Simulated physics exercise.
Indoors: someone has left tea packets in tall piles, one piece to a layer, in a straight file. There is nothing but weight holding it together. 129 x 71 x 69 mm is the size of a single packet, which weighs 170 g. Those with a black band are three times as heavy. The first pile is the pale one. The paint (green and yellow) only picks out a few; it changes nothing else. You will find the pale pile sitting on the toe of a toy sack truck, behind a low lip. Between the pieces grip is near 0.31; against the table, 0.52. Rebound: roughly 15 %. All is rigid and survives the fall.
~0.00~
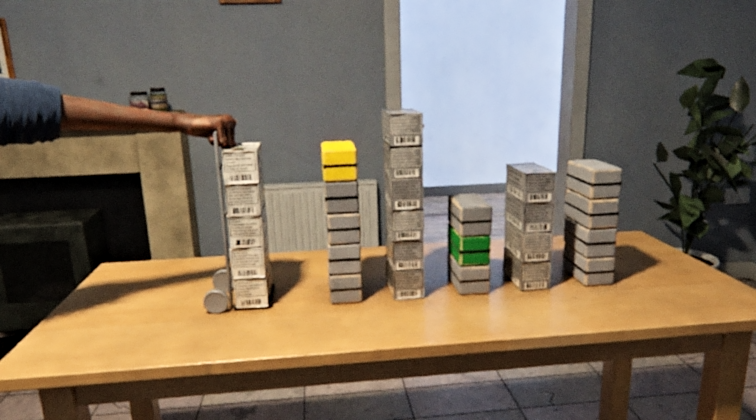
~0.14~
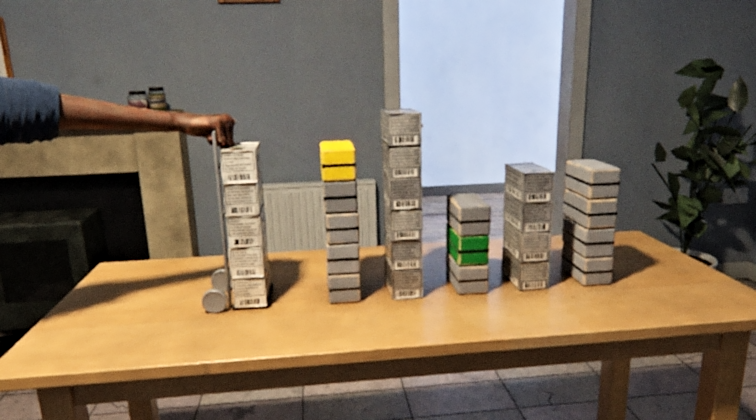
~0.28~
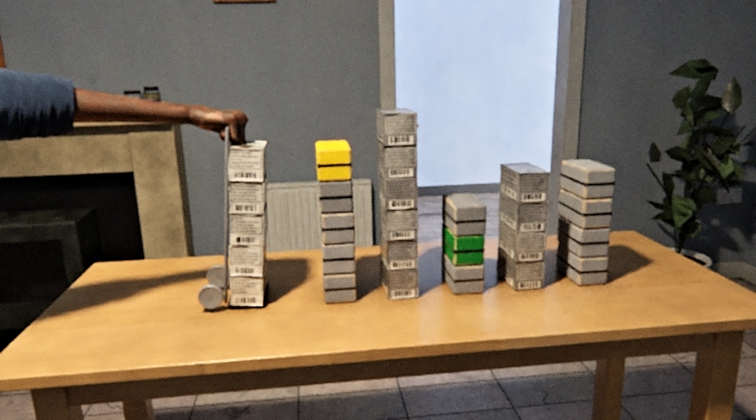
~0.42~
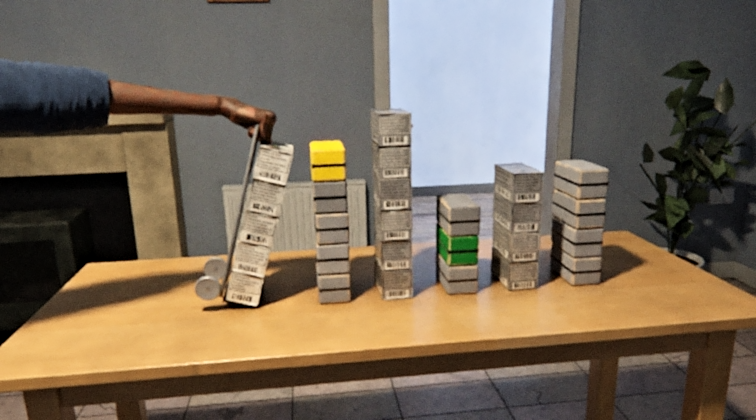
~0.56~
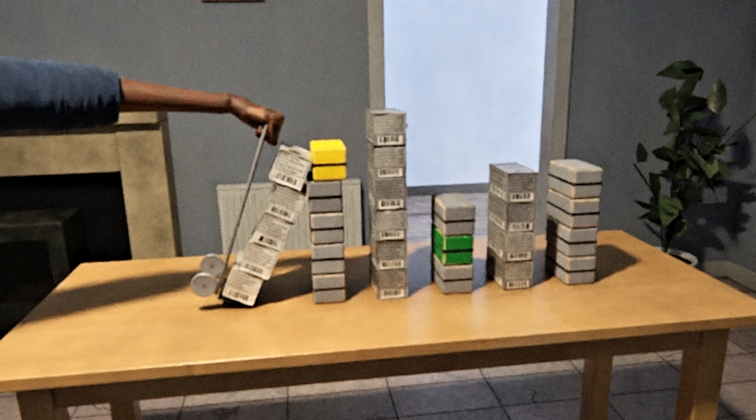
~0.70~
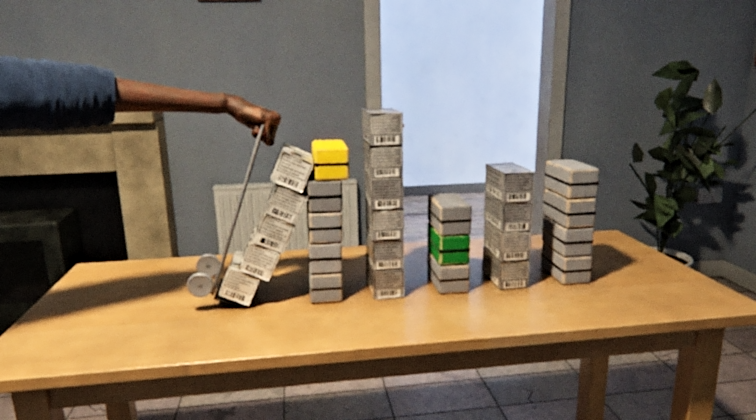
A small hand truck holding a pale pile of packets was tilted to the right by a hand, and the pile leaned over until its top pressed against the yellow-topped stack, nudging it slightly.
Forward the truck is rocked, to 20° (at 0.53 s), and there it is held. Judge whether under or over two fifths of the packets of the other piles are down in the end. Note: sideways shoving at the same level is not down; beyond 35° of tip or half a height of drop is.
Under two fifths are down.
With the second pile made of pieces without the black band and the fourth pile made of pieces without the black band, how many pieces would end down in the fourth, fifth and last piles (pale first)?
Then fourth 2, fifth 4, last 4.
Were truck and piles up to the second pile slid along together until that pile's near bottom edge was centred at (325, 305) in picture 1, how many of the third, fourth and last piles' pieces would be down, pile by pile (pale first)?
Pile by pile, you'd see third at 0, fourth at 0 and last at 0 down.
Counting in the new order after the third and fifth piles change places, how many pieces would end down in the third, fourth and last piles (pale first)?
Pile by pile, you'd see third at 0, fourth at 0 and last at 0 down.
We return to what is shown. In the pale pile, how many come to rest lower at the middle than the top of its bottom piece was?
Among the pale pieces, the count is 1.
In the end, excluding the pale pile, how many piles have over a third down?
It adds up to 0.
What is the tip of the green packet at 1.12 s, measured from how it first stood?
Something like 0°, give or take.
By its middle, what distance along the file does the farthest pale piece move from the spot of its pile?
Distance: Near 14 cm.
By 0.84 s, 0 of the pale pile down; none of the 22 other packets down, 2 disturbed; yellow packet moved 23 mm.
By 1.12 s, 0 of the pale pile down; none of the 22 other packets down, 1 disturbed; yellow packet moved 21 mm.
By 1.66 s, 0 of the pale pile down; none of the 22 other packets down, 2 disturbed; yellow packet moved 24 mm.
When it is over (1.9 s), 0 of the pale pile down; none of the 22 other packets down, 2 disturbed; yellow packet moved 25 mm; green packet unmoved. That is 0 per cent. In pixels of the last frame, middles, yellow packet near (330, 160), green packet near (448, 243).
